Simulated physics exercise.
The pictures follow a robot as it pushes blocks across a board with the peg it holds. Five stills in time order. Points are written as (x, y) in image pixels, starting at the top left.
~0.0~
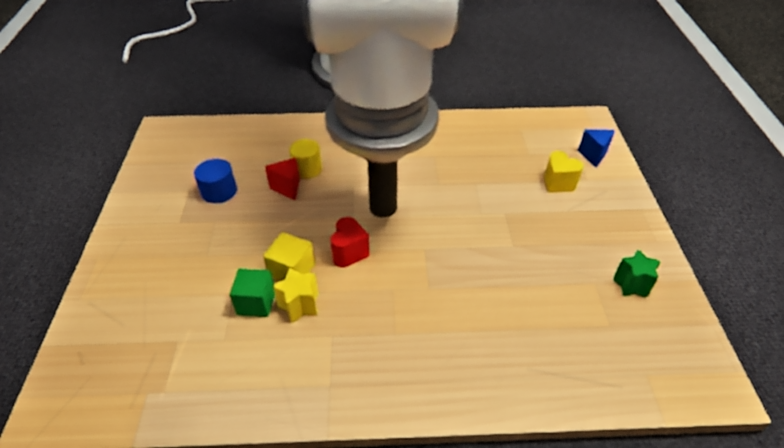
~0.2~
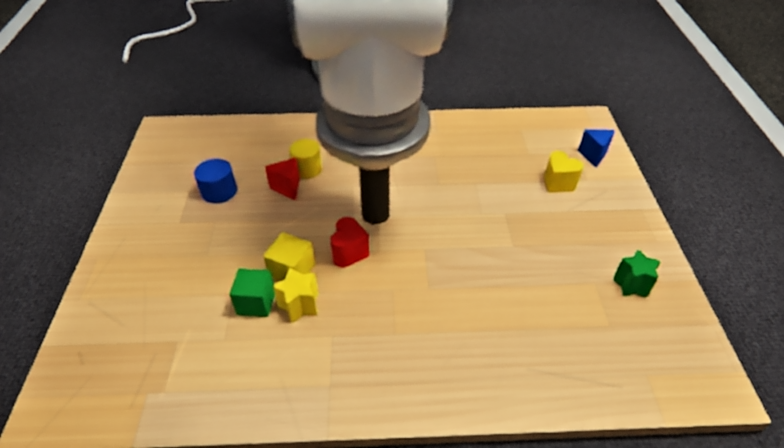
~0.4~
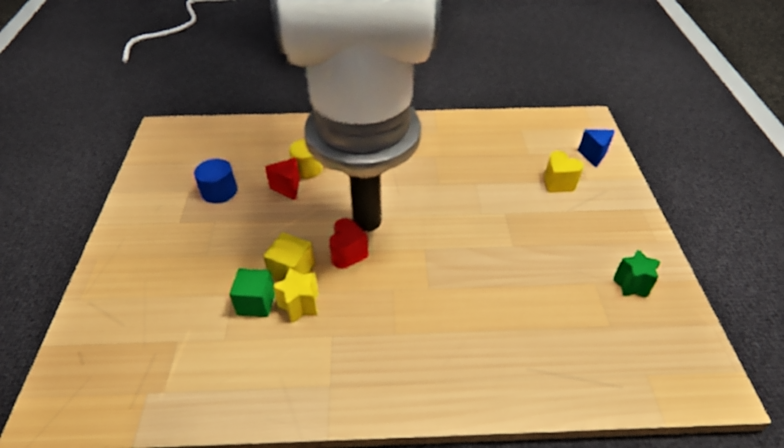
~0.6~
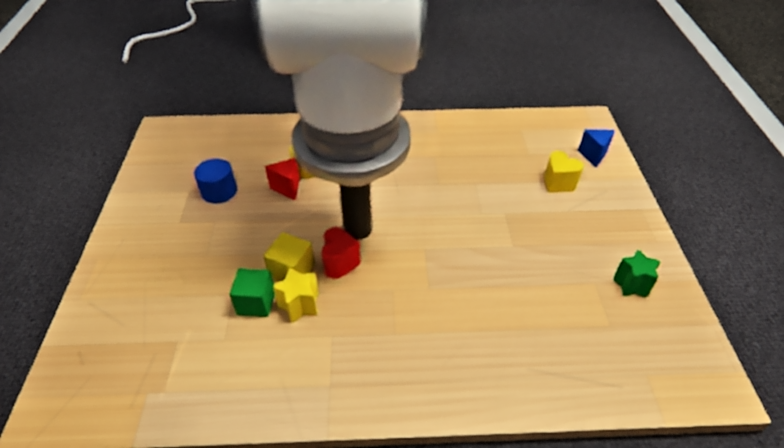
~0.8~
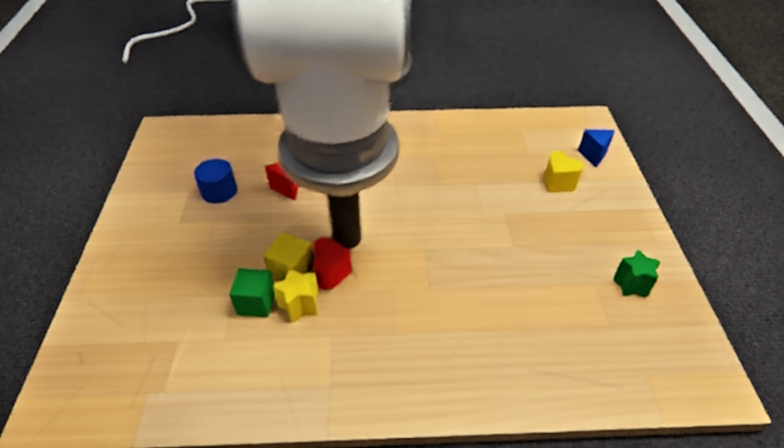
A robotic arm with a black peg reaches down over a light wooden board on a dark floor, seen from above at an angle by a still camera. Green and yellow blocks cluster left of centre near a red heart, with blue, red and yellow pieces behind and yellow, blue and green ones at right. The peg moves slightly left and nearer, pushing the heart toward the cluster.
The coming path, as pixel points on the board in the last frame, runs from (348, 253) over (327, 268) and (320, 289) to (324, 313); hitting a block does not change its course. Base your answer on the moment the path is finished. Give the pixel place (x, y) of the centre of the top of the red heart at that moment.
The answer is (300, 318).
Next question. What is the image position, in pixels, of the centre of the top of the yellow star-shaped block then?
It is going to be at (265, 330).
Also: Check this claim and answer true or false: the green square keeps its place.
It is true.
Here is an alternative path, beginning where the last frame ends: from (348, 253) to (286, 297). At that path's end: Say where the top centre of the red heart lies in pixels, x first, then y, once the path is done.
I'd expect the centre of its top face to be at (283, 304).
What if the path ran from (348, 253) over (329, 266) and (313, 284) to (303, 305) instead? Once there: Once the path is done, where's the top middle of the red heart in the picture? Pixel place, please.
Its top centre is at about (288, 311).
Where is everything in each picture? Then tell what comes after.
The first frame shows peg tip (383, 208); block tops, green square (250, 282); yellow square (288, 249); yellow star-shaped block (296, 284); red heart (348, 231).
The second frame shows peg (376, 214); blocks unchanged.
The third frame shows peg (367, 222); red heart (346, 232).
The fourth frame shows peg (358, 230); red heart (338, 242).
The fifth frame shows peg (347, 239); green square (250, 282); yellow square (288, 249); yellow star-shaped block (296, 284); red heart (328, 252).
The first path, step by step. Halfway along, peg (318, 264); yellow square (283, 249); yellow star-shaped block (284, 305), turned 40° clockwise; red heart (308, 282), turned 35° anticlockwise.
At the end, peg (321, 300); green square in place; yellow square (283, 249); yellow star-shaped block (265, 330), turned 70° clockwise; red heart (300, 318).
